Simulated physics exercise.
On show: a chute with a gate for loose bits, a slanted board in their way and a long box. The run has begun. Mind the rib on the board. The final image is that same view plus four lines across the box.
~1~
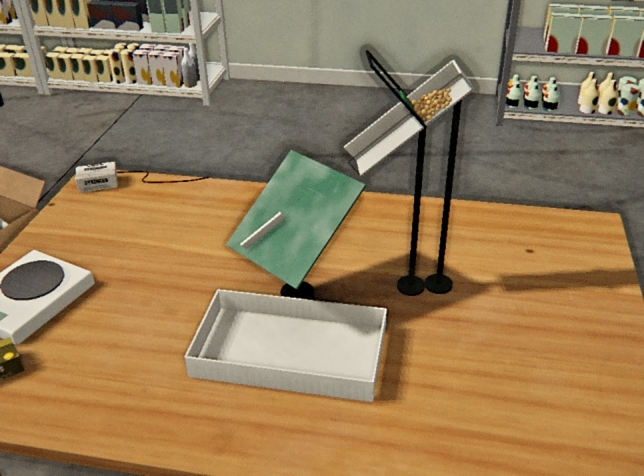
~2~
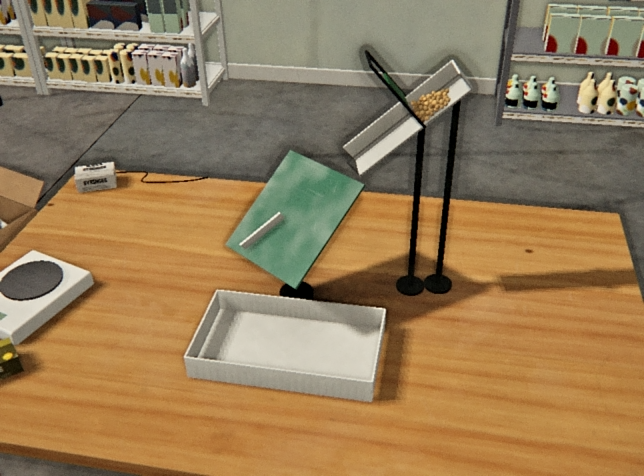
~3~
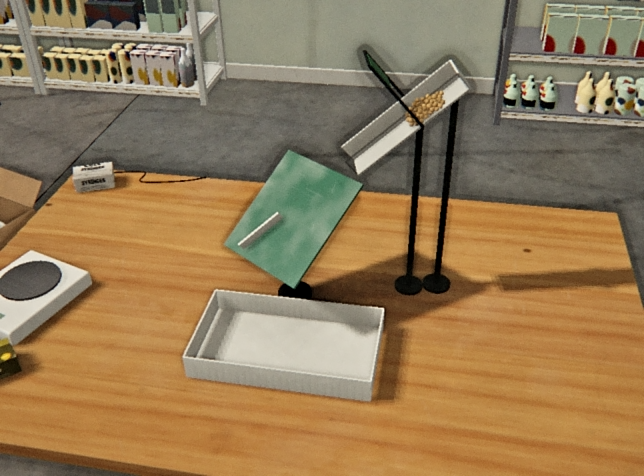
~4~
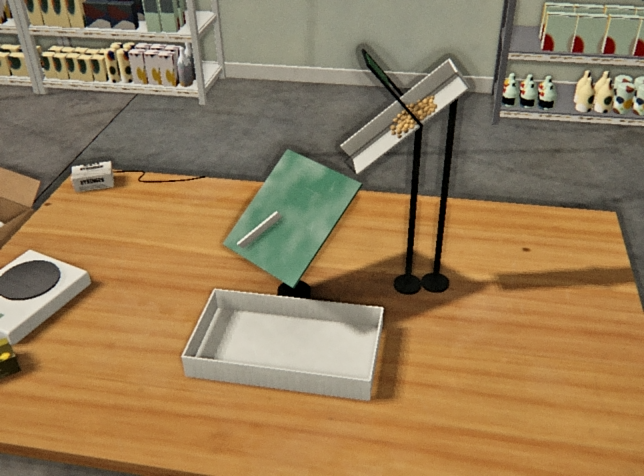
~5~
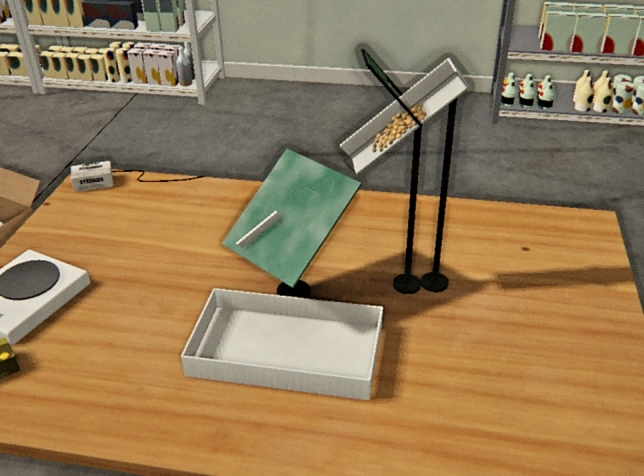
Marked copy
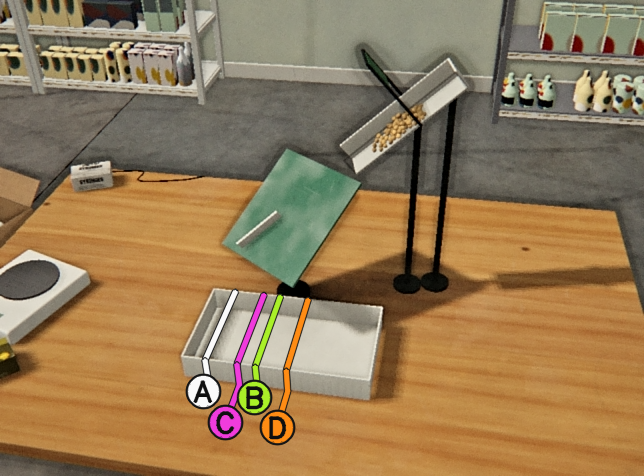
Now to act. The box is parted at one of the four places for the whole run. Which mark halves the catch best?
Use line A.
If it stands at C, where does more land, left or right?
The left side.
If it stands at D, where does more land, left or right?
The left side.
On the marked copy, line A crosses the front rim at (205, 359); line B crosses the front rim at (255, 365); line C crosses the front rim at (237, 363); line D crosses the front rim at (286, 369).
If A is chosen, of what is caught, close to half on the left of the divider, close to half on the right.
If B is chosen, of what is caught, the whole lot on the left of the divider, none at all on the right.
If C is chosen, of what is caught, all but a few on the left of the divider, only a few on the right.
If D is chosen, of what is caught, the whole lot on the left of the divider, none at all on the right.
